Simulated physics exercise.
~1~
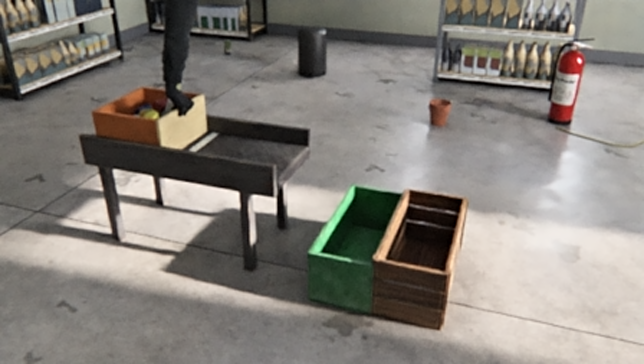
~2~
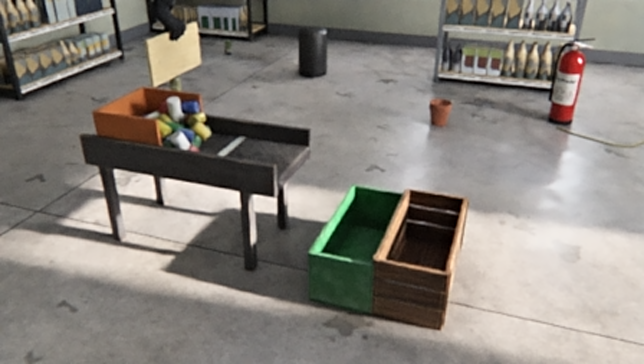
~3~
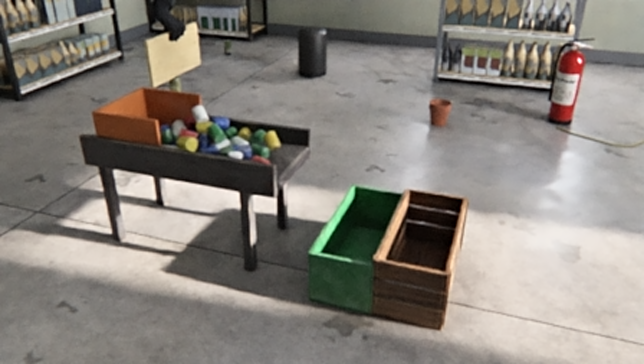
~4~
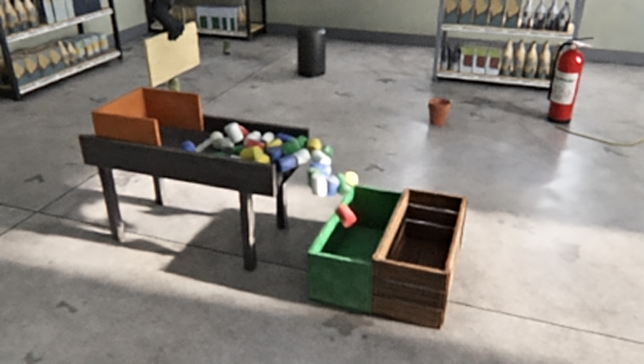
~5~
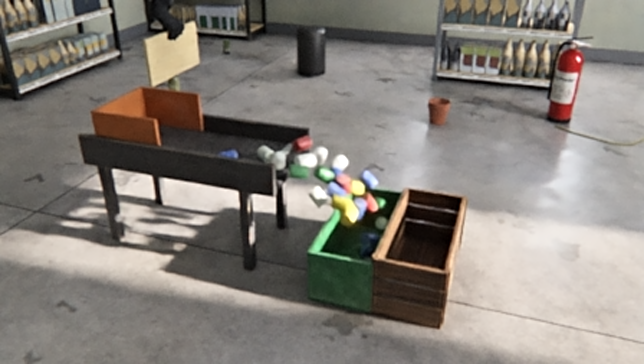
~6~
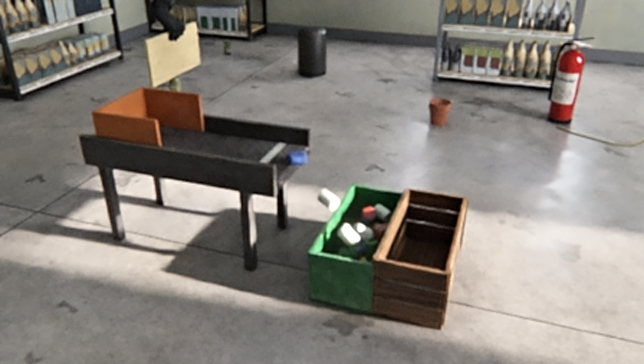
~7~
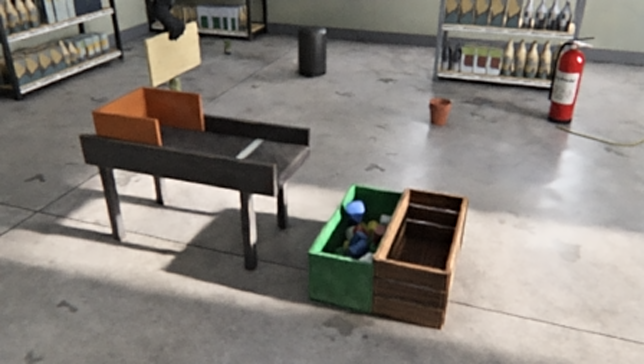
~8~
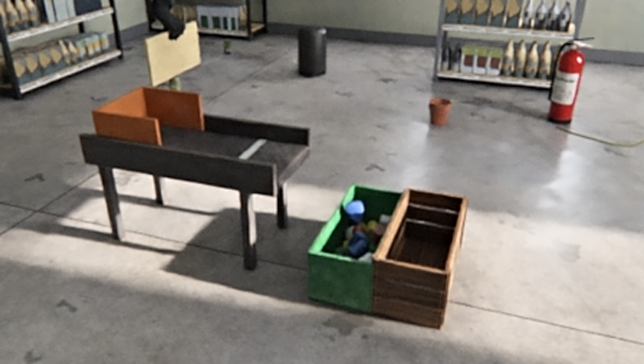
On a warehouse floor, a dark gripper lifts a pale gate and colourful jars slide along a belt, tumbling into a green tote.
